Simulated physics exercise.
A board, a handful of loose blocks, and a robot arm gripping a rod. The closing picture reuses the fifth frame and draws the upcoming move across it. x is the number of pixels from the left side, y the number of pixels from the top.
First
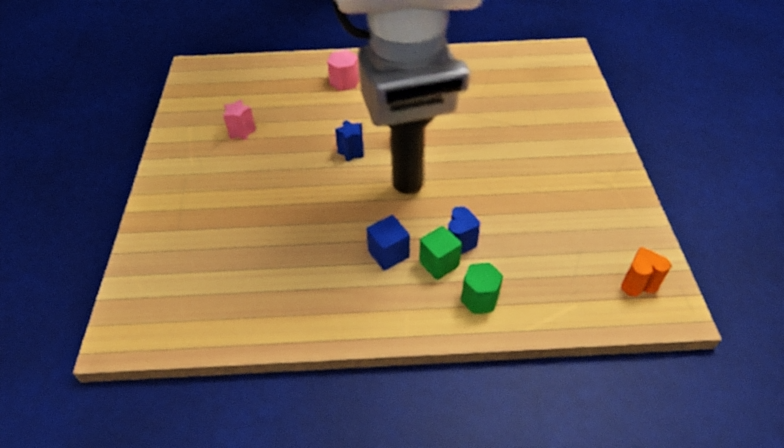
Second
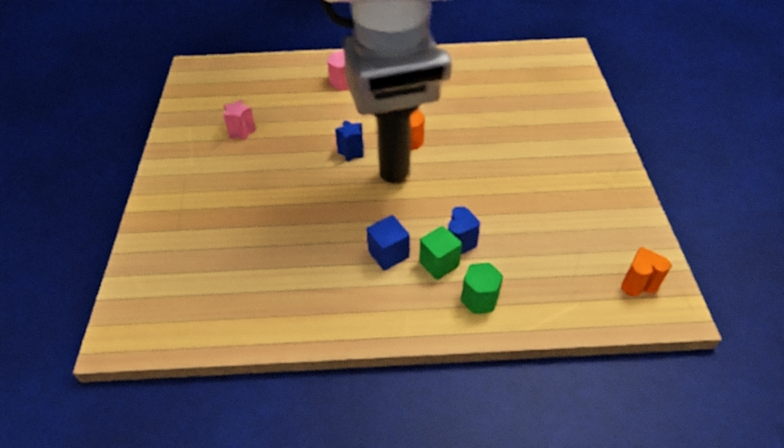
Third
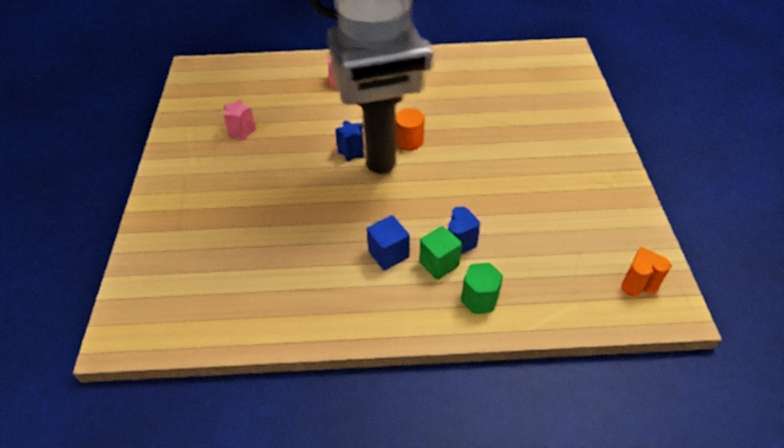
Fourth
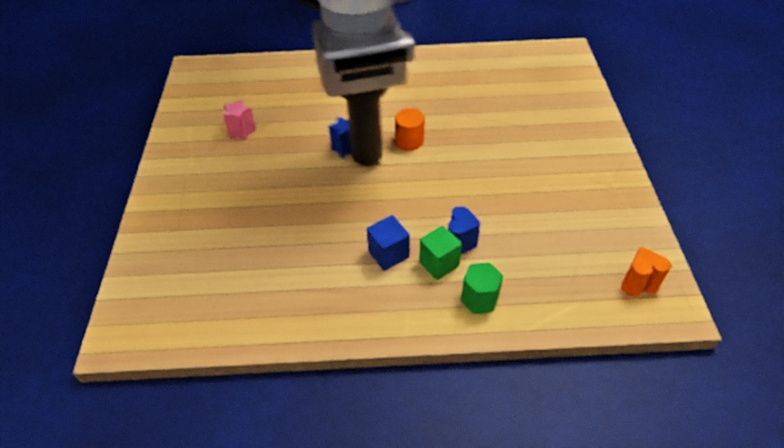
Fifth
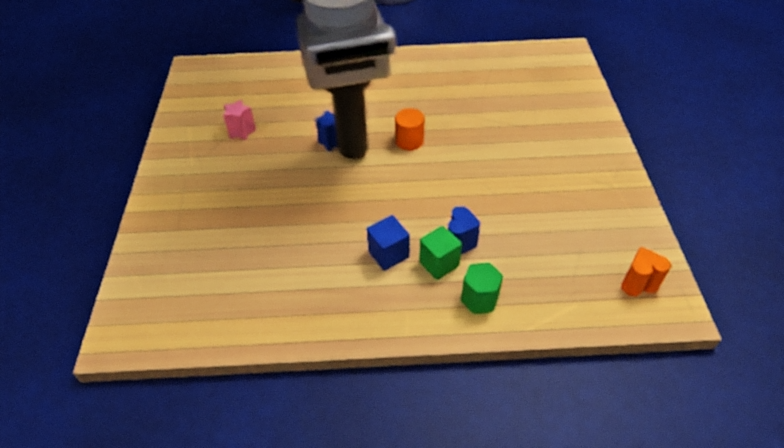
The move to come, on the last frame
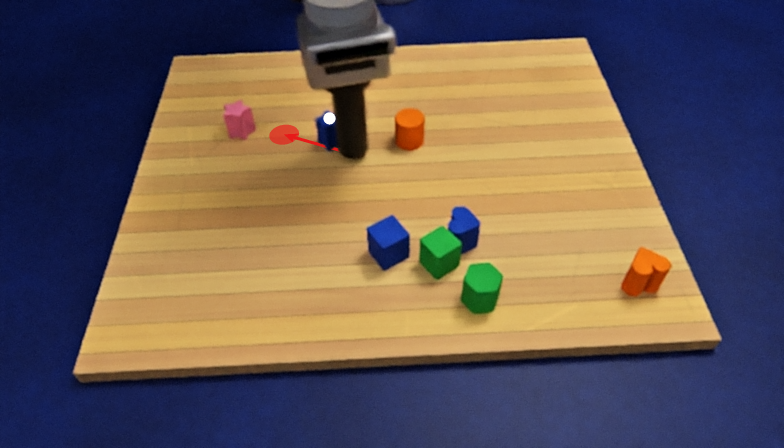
The clip opens on a wooden board scattered with pink, blue, green and orange blocks, a robot arm holding a dark rod upright near the middle. The rod glides up and to the left without touching anything, then meets the blue star-shaped block and nudges it a little further up and left.
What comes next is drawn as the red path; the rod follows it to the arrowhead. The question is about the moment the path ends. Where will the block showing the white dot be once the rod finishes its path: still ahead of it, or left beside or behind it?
At the end of the path, the rod has already lost the block showing the white dot, which lies beside or behind it.
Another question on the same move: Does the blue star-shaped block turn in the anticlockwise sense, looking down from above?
No - that is not the case.
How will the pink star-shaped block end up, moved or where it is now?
That block stands still.
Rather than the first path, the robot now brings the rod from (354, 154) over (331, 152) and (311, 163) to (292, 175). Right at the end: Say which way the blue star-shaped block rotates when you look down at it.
Prediction: Clockwise.
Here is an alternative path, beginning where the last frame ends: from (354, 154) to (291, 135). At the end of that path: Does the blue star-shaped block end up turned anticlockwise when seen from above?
Short answer: No.
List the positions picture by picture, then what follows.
Tip of the rod at (408, 182), middles of tops, pink star-shaped block at (236, 108), blue star-shaped block at (350, 128), in the first picture.
Rod at (395, 172), nothing pushed, in the second picture.
Rod at (381, 163), nothing pushed, in the third picture.
Rod at (367, 155), blue star-shaped block at (343, 125), in the fourth picture.
Rod at (353, 148), pink star-shaped block at (236, 108), blue star-shaped block at (329, 118), in the fifth picture.
The line goes from (354, 154) directly to (284, 135); the dot is on the blue star-shaped block.
What follows on the original path. Halfway along, rod at (317, 138); blue star-shaped block at (306, 105), turned 55° clockwise.
At the end, rod at (283, 129); pink star-shaped block unmoved; blue star-shaped block at (297, 97), turned 120° clockwise.
